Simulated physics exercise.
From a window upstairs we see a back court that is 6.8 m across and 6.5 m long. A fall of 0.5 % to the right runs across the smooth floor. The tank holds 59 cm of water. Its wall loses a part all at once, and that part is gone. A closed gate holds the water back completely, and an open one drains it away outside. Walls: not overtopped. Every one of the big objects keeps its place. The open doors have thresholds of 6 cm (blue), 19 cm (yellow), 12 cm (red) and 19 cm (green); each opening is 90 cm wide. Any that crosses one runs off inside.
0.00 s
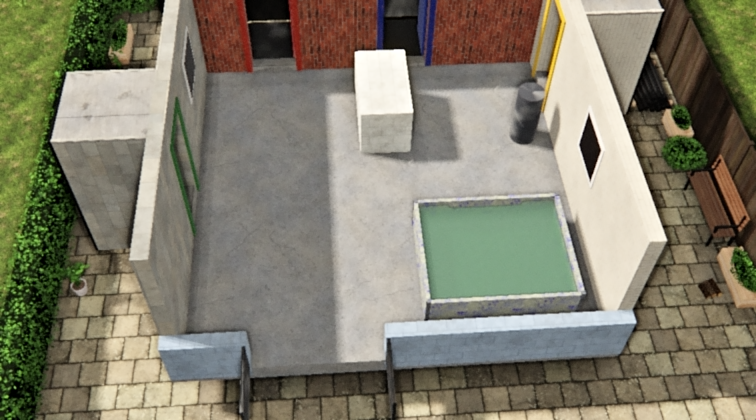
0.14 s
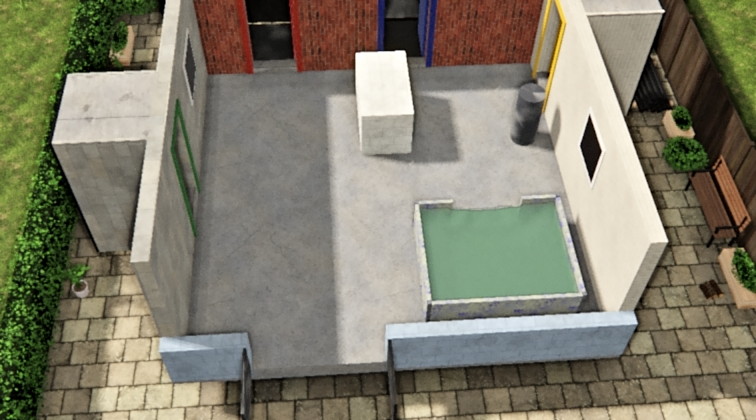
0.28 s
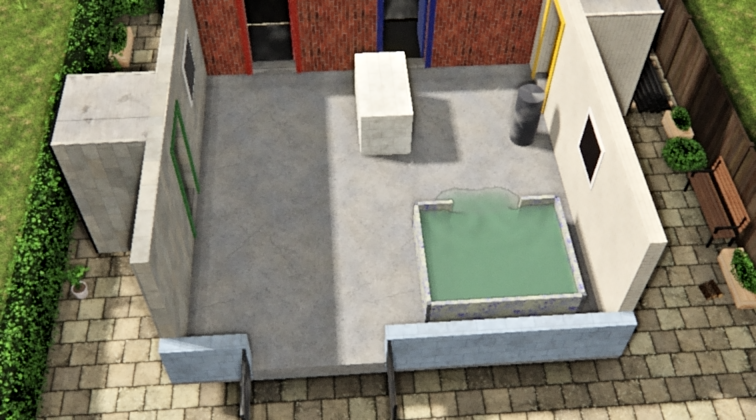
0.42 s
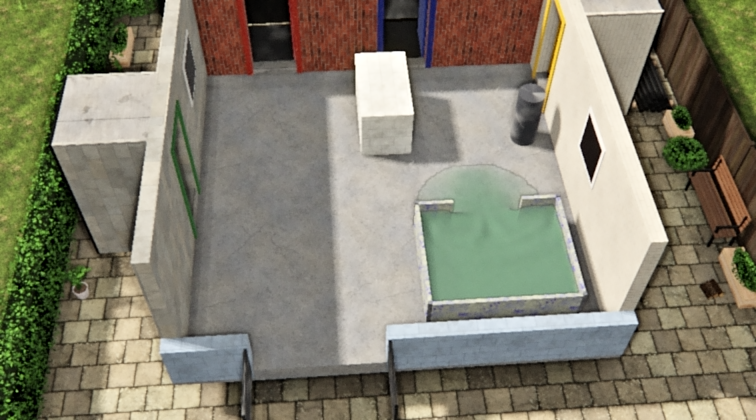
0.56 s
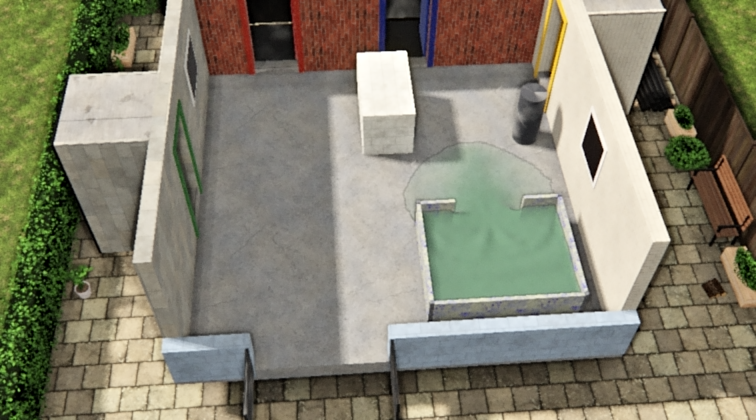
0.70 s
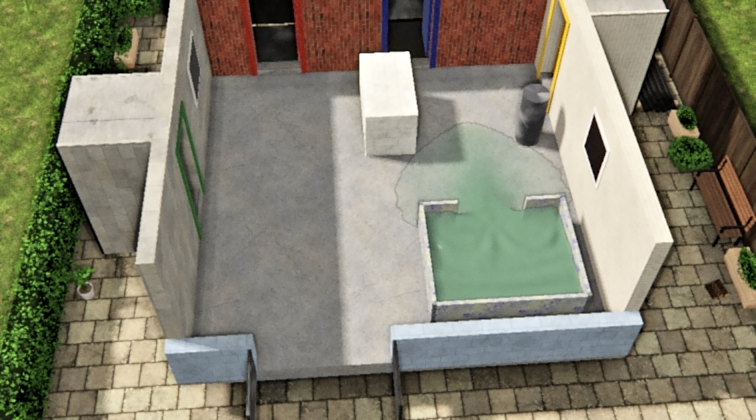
A walled back court with a smooth grey floor is seen from high above, with paving around it and a hedge on the left. A pale block stands near brick walls with red-framed and blue-framed doorways, a dark barrel at right and a tank of green water below it. Part of the tank's far wall disappears, and water spreads outward in a widening, thinning sheet while the view shifts very slightly.
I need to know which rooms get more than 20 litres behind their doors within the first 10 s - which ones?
My prediction: Blue door: Over, yellow door: Not over, red door: Not over, green door: Not over.
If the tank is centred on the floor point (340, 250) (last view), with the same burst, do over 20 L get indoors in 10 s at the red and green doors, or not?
Red: Too much; green: Within limit.
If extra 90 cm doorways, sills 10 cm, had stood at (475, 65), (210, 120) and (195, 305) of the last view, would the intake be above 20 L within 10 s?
In sequence the answers are more than that, less than that and less than that.
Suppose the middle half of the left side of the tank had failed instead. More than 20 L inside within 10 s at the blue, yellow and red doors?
Log - blue: Threshold not reached, yellow: Threshold not reached, red: Threshold not reached.
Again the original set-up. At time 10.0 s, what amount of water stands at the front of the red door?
It's some 3.5 centimetres deep.
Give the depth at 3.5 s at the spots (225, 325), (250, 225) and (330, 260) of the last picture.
Depth readings in turn - 0, 1, 0 cm.
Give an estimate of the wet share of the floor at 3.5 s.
Wet share: Near 45 percent.
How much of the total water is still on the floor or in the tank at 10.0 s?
That would be close to 86 per cent.
After 1.4 s water covers 25 % of the floor and is deepest (34 cm) near (484, 218); blue door not reached, yellow door not reached, red door not reached, green door not reached.
After 2.2 s water covers 35 % of the floor and is deepest (29 cm) near (532, 65); blue door 17 cm at the sill, 51 L in, yellow door 4 cm at the sill, 0 L in, red door not reached, green door not reached.
After 3.5 s water covers 45 % of the floor and is deepest (28 cm) near (469, 92); blue door 20 cm at the sill, 201 L in, yellow door 18 cm at the sill, 0 L in, red door not reached, green door not reached.
After 6.0 s water covers 60 % of the floor and is deepest (20 cm) near (447, 69); blue door 15 cm at the sill, 324 L in, yellow door 15 cm at the sill, 1 L in, red door 2 cm at the sill, 0 L in, green door 3 cm at the sill, 0 L in.
After 10.0 s water covers 90 % of the floor and is deepest (16 cm) near (607, 336); blue door 11 cm at the sill, 402 L in, yellow door 10 cm at the sill, 1 L in, red door 4 cm at the sill, 0 L in, green door 4 cm at the sill, 0 L in.
